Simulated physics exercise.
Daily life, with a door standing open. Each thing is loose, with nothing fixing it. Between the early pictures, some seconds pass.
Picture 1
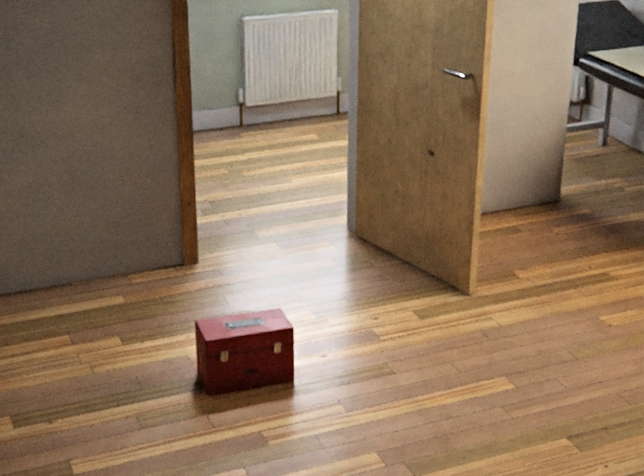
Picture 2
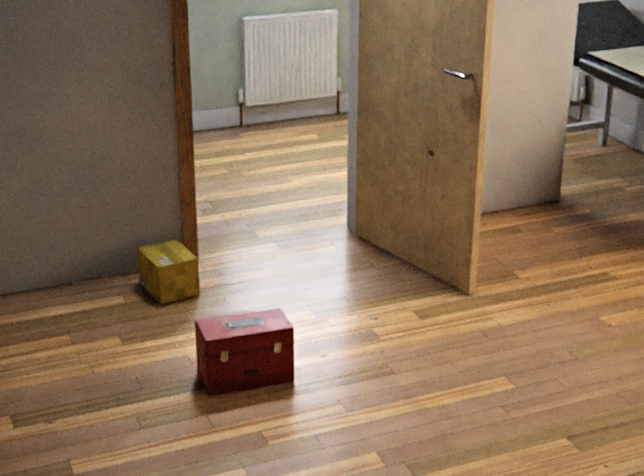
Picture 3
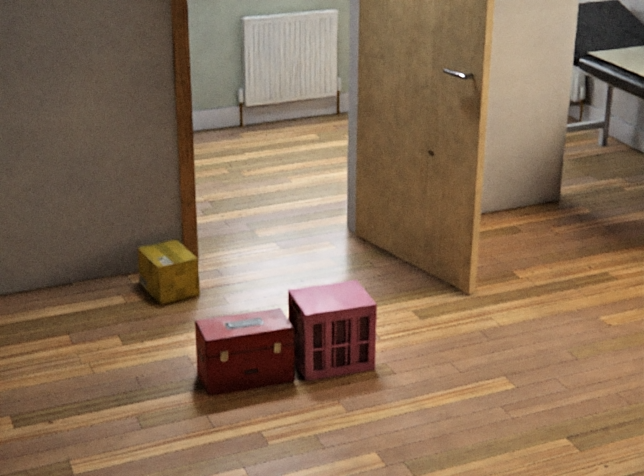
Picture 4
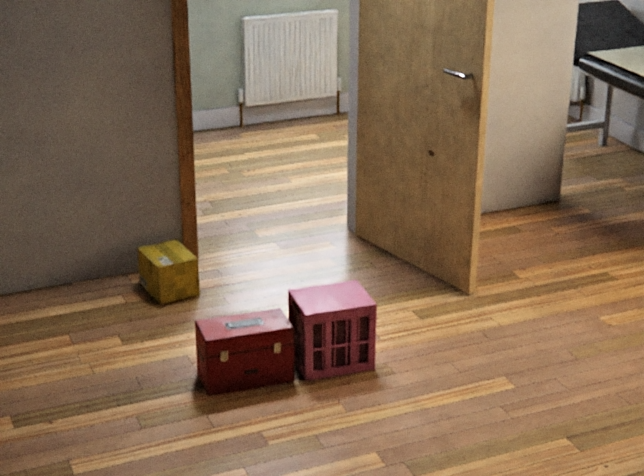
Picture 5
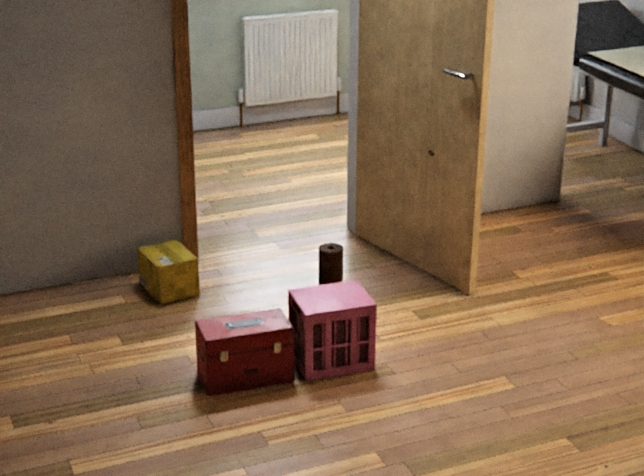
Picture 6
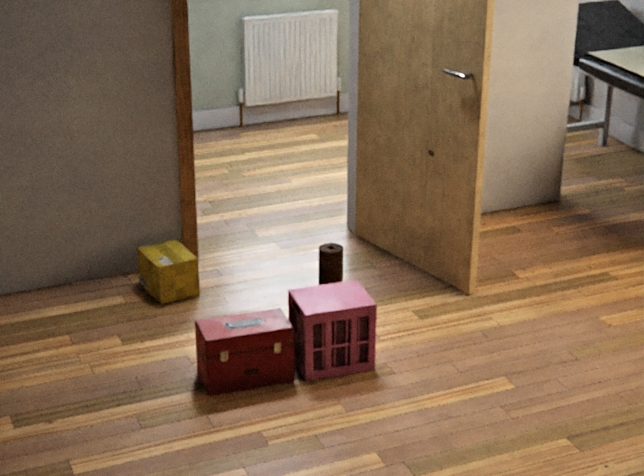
In this clip, a red toolbox sits on a wooden floor near a wide-open door; a yellow parcel appears to its left, then a pink crate beside it and a brown roll behind the crate, while the door stays still.
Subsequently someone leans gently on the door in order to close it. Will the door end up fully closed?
Result: Fully closed.
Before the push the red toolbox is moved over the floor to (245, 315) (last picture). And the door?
Well, after that the door swings fully home.
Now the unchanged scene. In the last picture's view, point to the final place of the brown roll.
Looks like it settles somewhere around (211, 221).
Then, 1.10 s past the last view, door at 45°; brown roll displaced about its own width near (295, 265).
Then, 1.60 s past the last view, door at 2°; brown roll displaced well along near (209, 237).
Finally, door at 0°; down or leaning hard on the floor, brown roll; the other 3 still in place. Final places as the last picture's camera would see them, brown roll near (211, 221).
